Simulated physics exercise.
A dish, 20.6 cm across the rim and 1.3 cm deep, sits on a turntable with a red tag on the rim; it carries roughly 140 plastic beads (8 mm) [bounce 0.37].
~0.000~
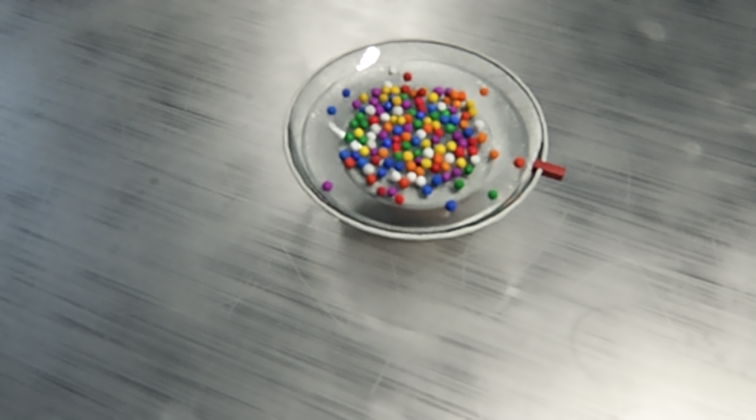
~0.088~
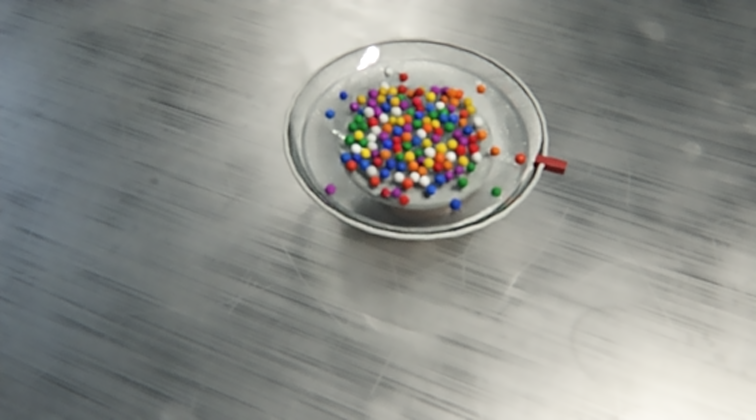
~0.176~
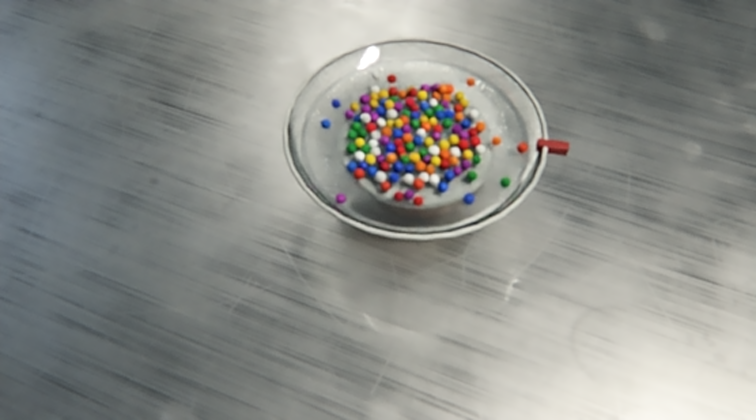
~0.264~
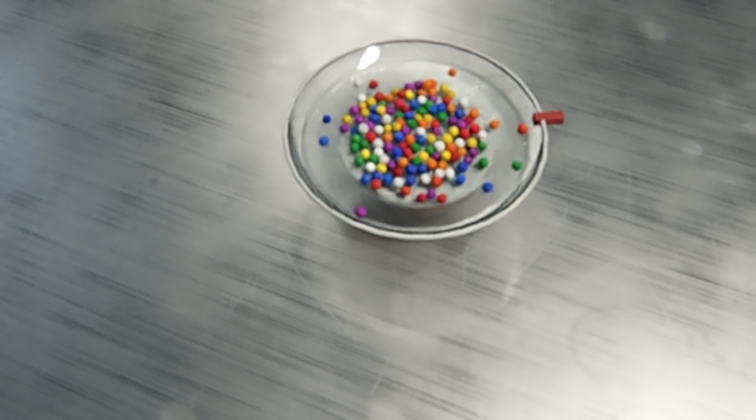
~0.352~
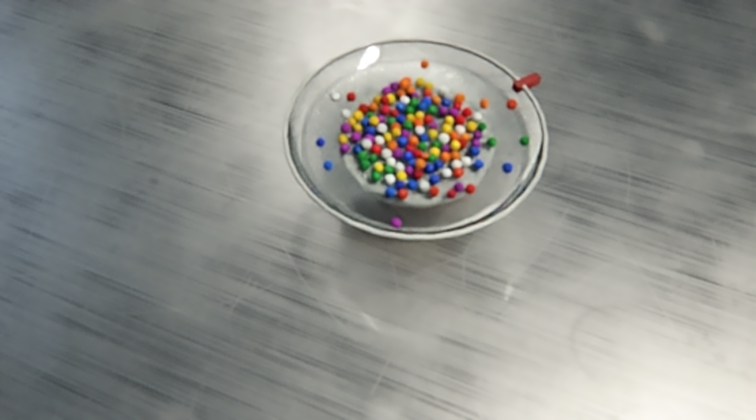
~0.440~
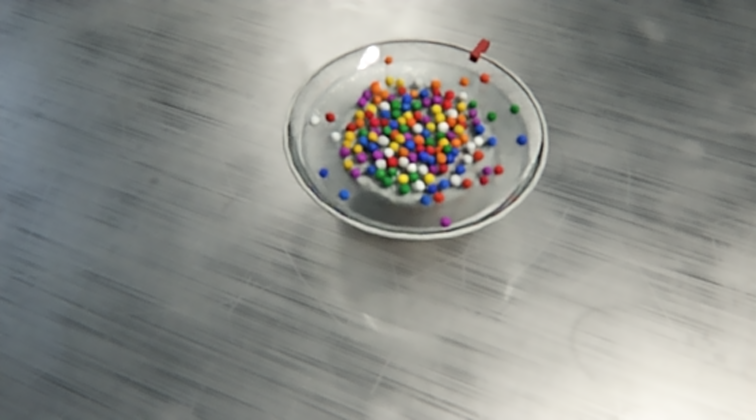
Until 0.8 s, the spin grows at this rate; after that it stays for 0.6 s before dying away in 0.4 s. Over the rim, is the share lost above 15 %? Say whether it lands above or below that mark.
The share lands above the mark.
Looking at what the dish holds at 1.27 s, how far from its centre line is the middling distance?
The distance comes out around 9.5 cm.
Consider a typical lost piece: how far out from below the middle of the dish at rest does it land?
That would be roughly 18 cm.
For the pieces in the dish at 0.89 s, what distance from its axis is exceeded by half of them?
Roughly 8.5 cm from the centre line.
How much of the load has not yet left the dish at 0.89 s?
I'd say near 100 percent.
After 0.89 s, dish 100 %; middle of the pieces not yet landed near (415, 131).
After 1.27 s, dish 75 %, fallen right of where it stops 5 %, in the air 15 %; middle of the pieces not yet landed near (413, 137).
After 1.62 s, dish 40 %, fallen right of where it stops 15 %, fallen left of where it stops 10 %, fallen behind where it stops 15 %, fallen in front of where it stops 20 %; middle of the pieces not yet landed near (406, 126).
After 1.95 s, dish 40 %, fallen right of where it stops 15 %, fallen left of where it stops 10 %, fallen behind where it stops 15 %, fallen in front of where it stops 20 %; middle of the pieces not yet landed near (398, 138).
By 2.4 s all is still; dish 40 %, fallen right of where it stops 15 %, fallen left of where it stops 10 %, fallen behind where it stops 15 %, fallen in front of where it stops 20 %.
